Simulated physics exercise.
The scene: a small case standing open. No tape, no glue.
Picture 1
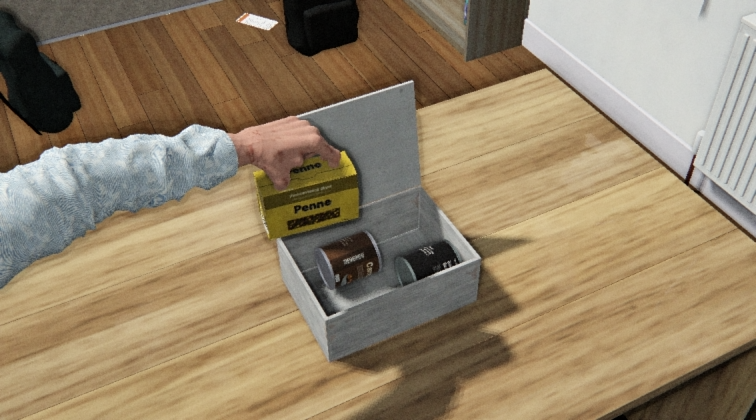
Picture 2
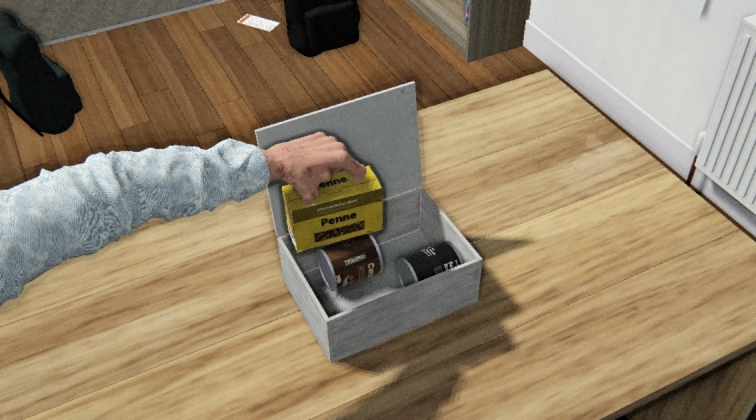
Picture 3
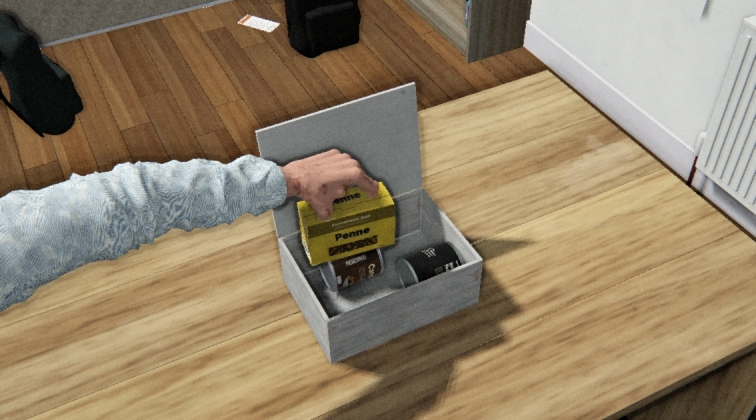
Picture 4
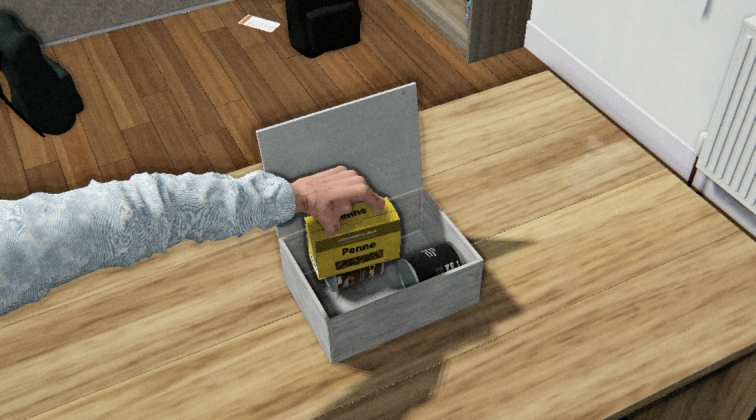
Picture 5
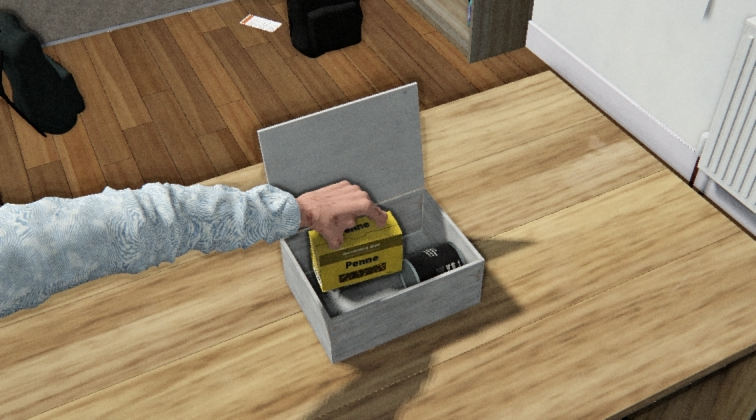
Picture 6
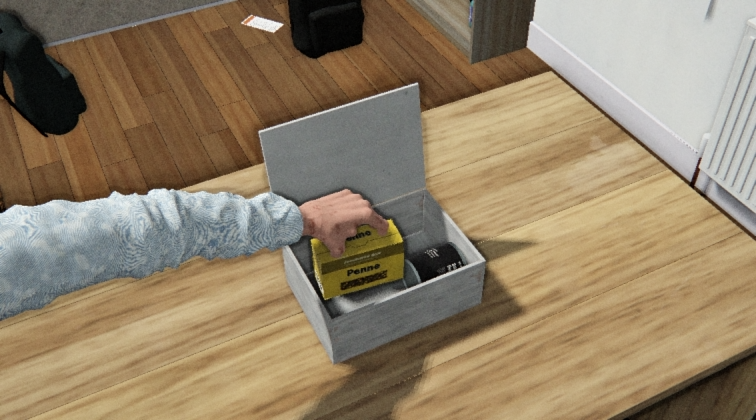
On a wooden table, a small grey case stands open with a brown tin and a black tin inside. A hand reaching from the left holds a yellow carton of penne over the case, then moves it rightward and lowers it inside, covering the brown tin from view, fingers still gripping the top.
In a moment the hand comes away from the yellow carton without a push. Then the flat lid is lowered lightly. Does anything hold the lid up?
Here the lid shuts flat.
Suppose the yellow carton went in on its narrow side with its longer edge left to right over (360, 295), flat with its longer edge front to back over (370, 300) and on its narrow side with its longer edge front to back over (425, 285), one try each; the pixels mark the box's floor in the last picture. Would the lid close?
In the first case it shuts flat; in the second case it stays ajar; in the third case it will not close.
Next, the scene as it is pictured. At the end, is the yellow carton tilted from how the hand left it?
The yellow carton stays as placed.
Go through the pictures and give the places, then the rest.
In the first picture, on its way; yellow carton (307, 195); black tin (429, 270).
In the second picture, on its way; yellow carton (333, 208); black tin (431, 270).
In the third picture, on its way; yellow carton (347, 223); black tin (431, 271).
In the fourth picture, on its way; yellow carton (353, 238); black tin (432, 271).
In the fifth picture, on its way; yellow carton (357, 251); black tin (433, 271).
In the sixth picture, put in, still held; yellow carton (358, 259); black tin (434, 272).
Then, 0.30 s on from there, yellow carton turned 5° from how it was put near (362, 294).
Then, 1.40 s on from there, lid 72° above the rim; yellow carton shifted about its own width near (361, 302).
Then, 1.80 s on from there, lid 47° above the rim; yellow carton shifted about its own width near (361, 302).
Then, 2.20 s on from there, lid 17° above the rim; yellow carton shifted about its own width near (361, 302).
In the end, lid shut; moved from the start, yellow carton; the other 2 unmoved. At the end, from the last picture's camera, yellow carton near (361, 302).
